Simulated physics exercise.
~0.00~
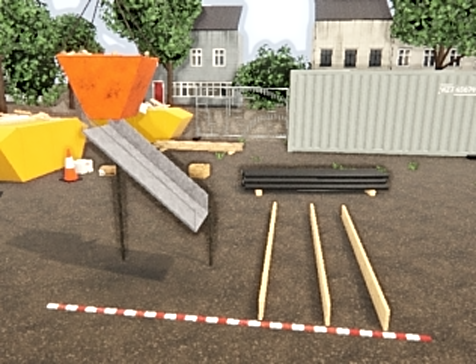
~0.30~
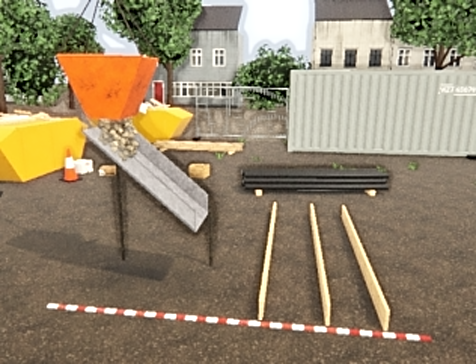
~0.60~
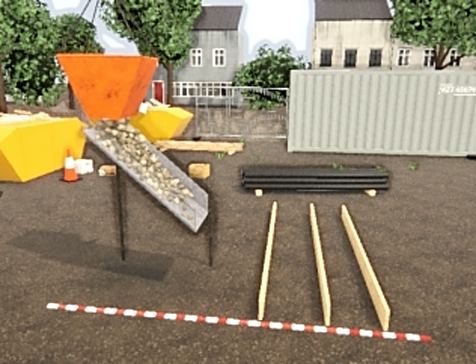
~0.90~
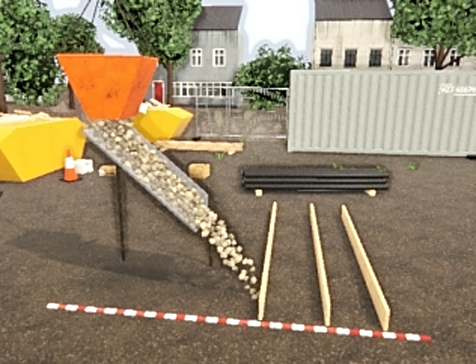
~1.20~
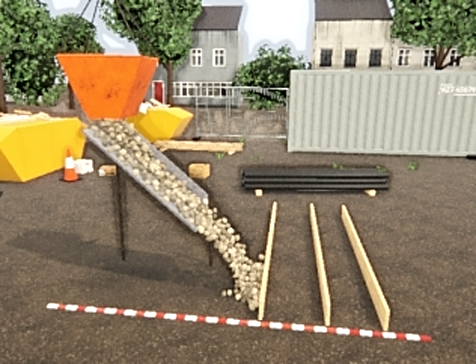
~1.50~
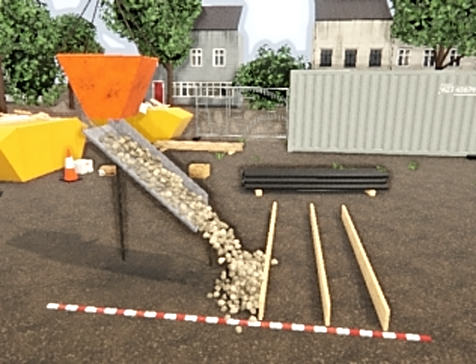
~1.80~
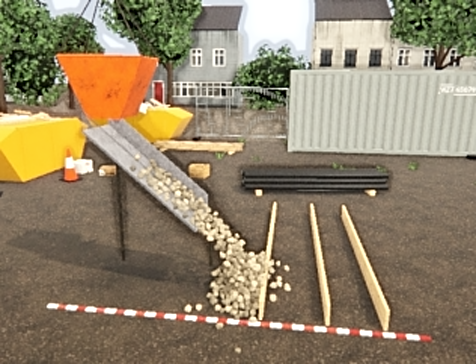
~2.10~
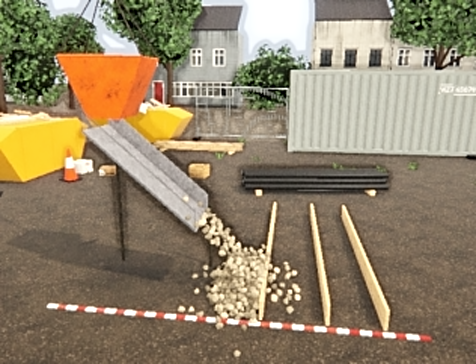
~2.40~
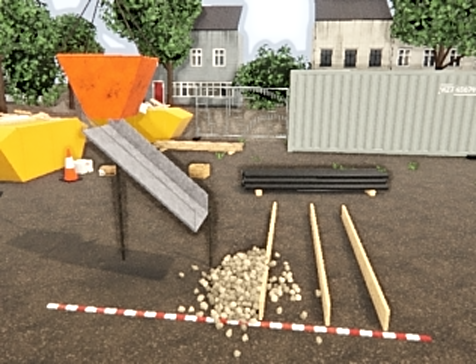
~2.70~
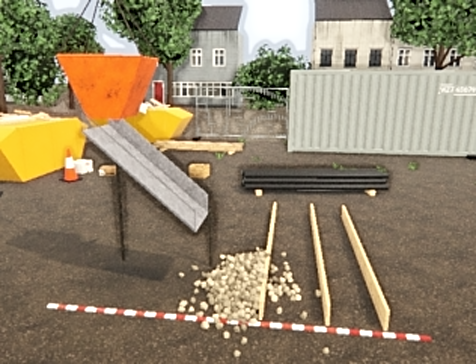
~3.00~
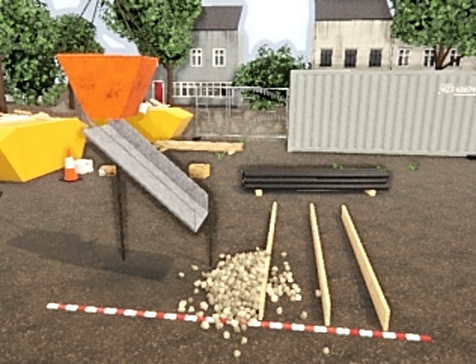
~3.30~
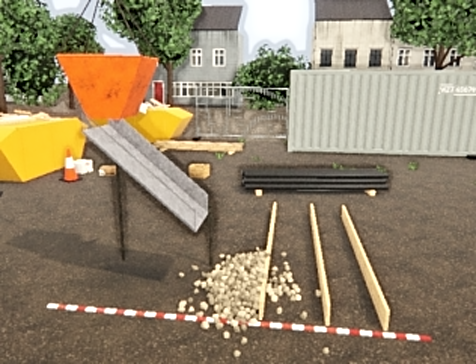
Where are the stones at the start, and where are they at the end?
At the start the stones are out of sight in the orange skip above the steel chute. At the end they lie in a heap on the ground below and to the right of the chute, mostly left of the leftmost plank, with a few in the left bay.
